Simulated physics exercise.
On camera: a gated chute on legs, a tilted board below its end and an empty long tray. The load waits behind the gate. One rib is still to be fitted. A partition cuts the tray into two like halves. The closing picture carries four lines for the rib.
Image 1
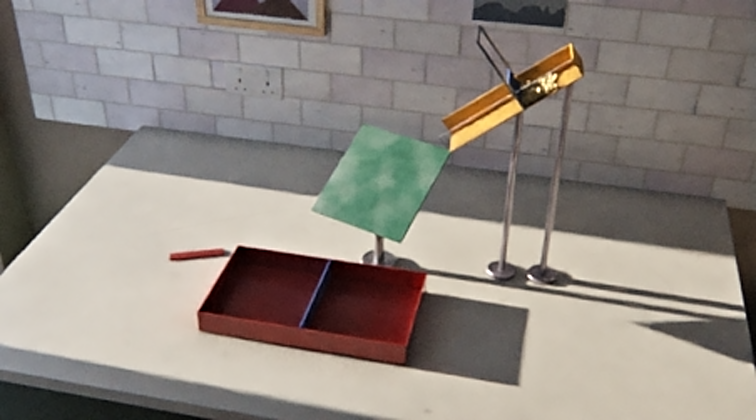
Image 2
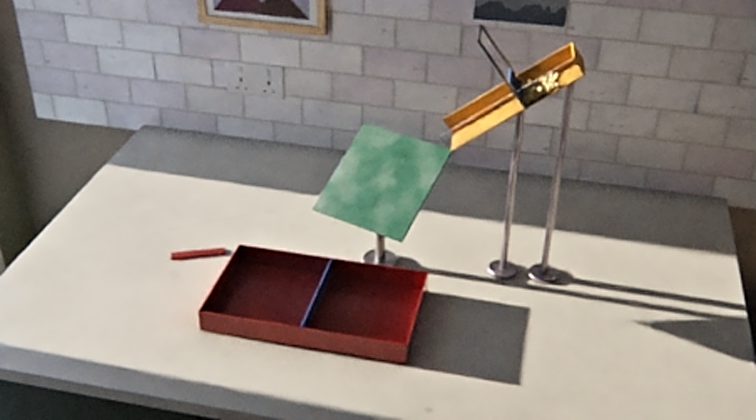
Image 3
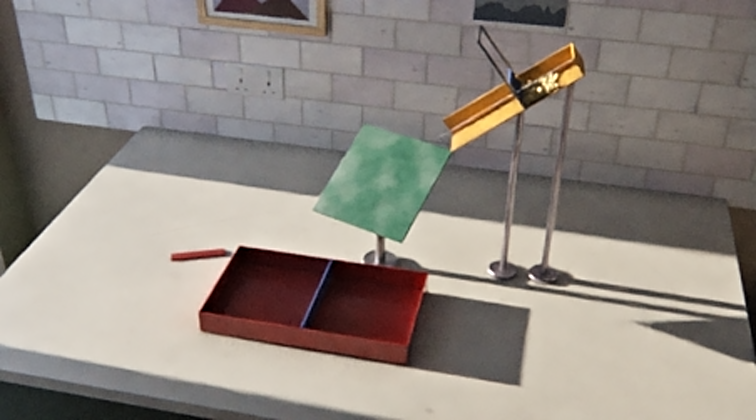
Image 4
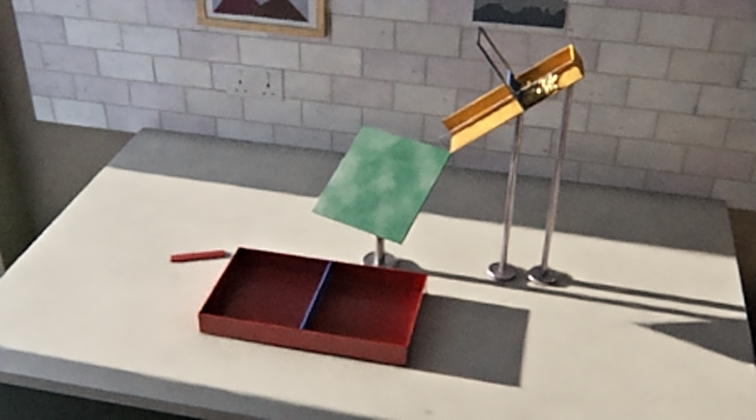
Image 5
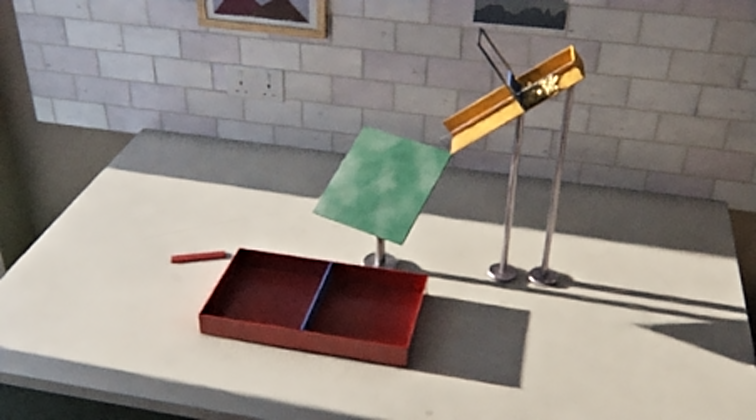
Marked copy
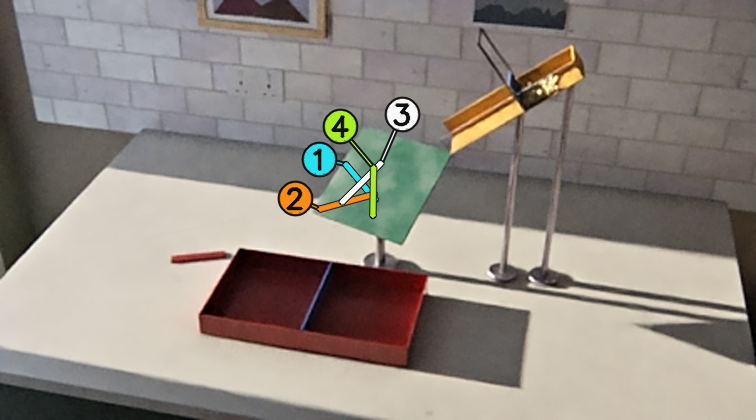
On a pale tabletop by a brick wall, an orange chute holding a small load stands motionless above a tilted green board and divided red tray.
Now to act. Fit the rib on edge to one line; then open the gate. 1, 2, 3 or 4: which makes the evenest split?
I would pick line 2.
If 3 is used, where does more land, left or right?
Left.
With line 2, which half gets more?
More lands on the left.
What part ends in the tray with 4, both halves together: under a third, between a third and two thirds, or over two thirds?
It is over two thirds.
On the marked copy, line 1 from (345, 164) to (375, 199); line 2 from (374, 194) to (320, 209); line 3 from (380, 163) to (342, 201); line 4 from (373, 167) to (372, 215).
Choosing 1, of what is caught, a small part in the left half, nearly all in the right.
Choosing 2, of what is caught, about two thirds in the left half, about a third in the right.
Choosing 3, of what is caught, most in the left half, about a quarter in the right.
Choosing 4, of what is caught, a stray few in the left half, nearly all in the right.
